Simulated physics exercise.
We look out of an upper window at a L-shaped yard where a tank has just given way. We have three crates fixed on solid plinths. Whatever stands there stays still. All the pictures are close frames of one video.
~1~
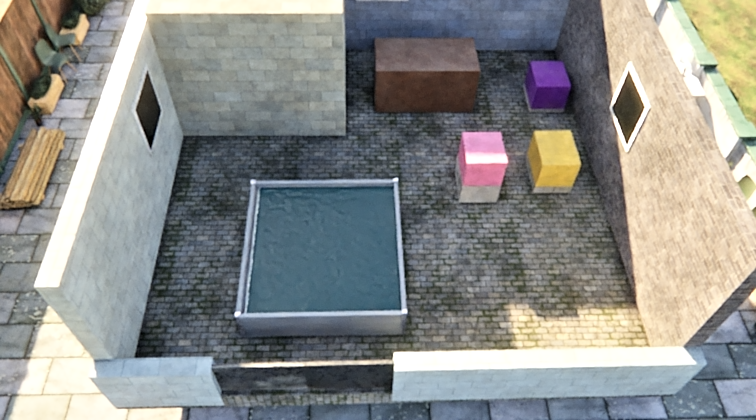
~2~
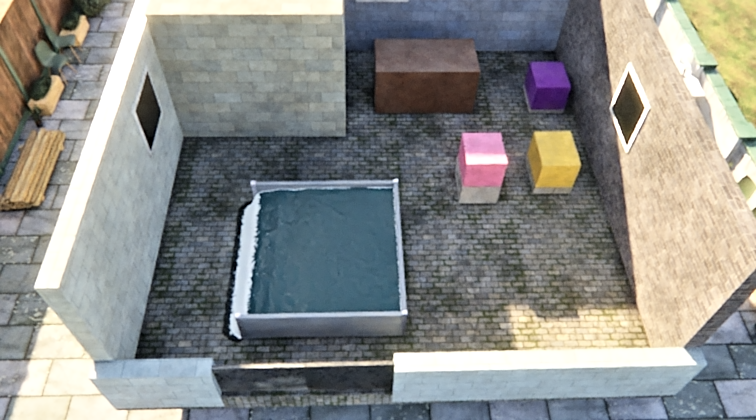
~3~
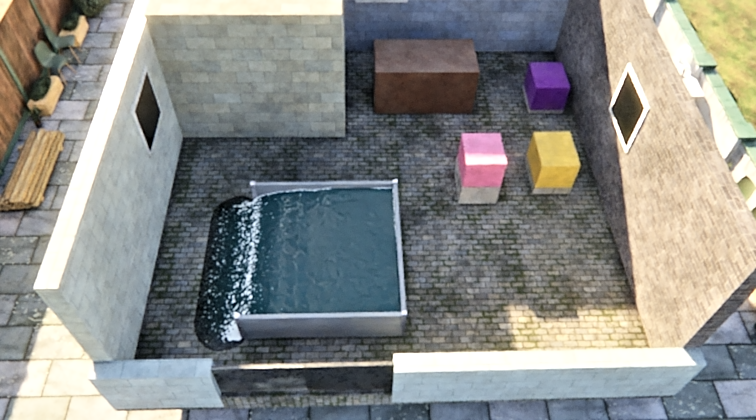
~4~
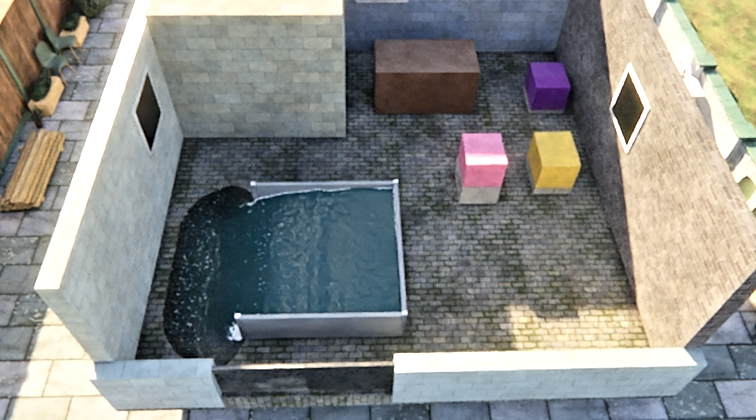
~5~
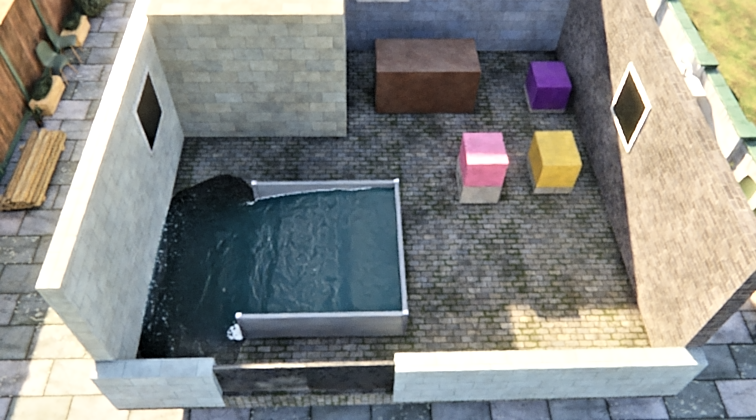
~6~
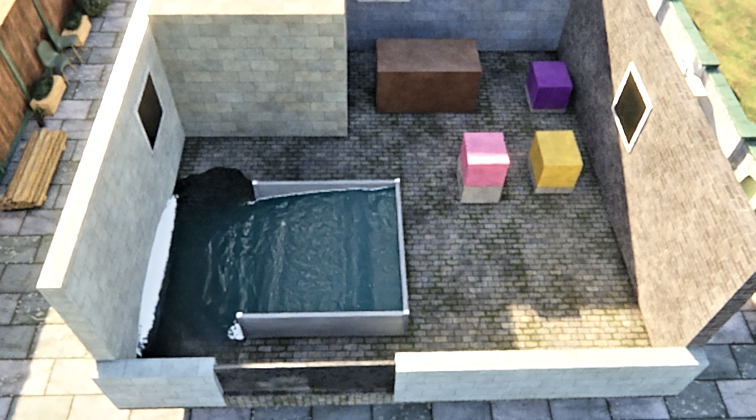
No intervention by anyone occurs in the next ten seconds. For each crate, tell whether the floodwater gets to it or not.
Result: Purple crate: Reached; yellow crate: Spared; pink crate: Spared.
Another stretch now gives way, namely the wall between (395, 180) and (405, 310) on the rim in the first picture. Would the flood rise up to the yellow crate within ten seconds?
The yellow crate gets flooded.
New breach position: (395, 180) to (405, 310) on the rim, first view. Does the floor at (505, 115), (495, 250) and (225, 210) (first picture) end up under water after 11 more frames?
Taking the points one after the other, they come out not soaked, inundated and not soaked.
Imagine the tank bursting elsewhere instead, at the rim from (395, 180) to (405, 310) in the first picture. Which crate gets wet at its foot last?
My pick is the crate marked purple.
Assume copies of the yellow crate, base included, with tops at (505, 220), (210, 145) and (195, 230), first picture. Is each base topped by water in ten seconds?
Listed in turn: Clear / overtopped / overtopped.
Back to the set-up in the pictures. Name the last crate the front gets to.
I'd name the crate marked purple.
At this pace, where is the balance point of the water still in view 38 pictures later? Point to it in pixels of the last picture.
I'd point to (351, 244).
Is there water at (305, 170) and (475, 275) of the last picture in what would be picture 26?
Wet, dry.
A moment on, water covers 15 % of the floor; the purple crate not reached, the yellow crate not reached, the pink crate not reached.
Next, water covers 20 % of the floor; the purple crate not reached, the yellow crate not reached, the pink crate not reached.
Then, water covers 40 % of the floor; the purple crate not reached, the yellow crate not reached, the pink crate not reached.
Later, water covers 75 % of the floor; the purple crate water round its plinth, the yellow crate water round its plinth, the pink crate water round its plinth.
In the end, water covers 90 % of the floor; the purple crate was topped, the yellow crate stayed above the water, the pink crate stayed above the water.
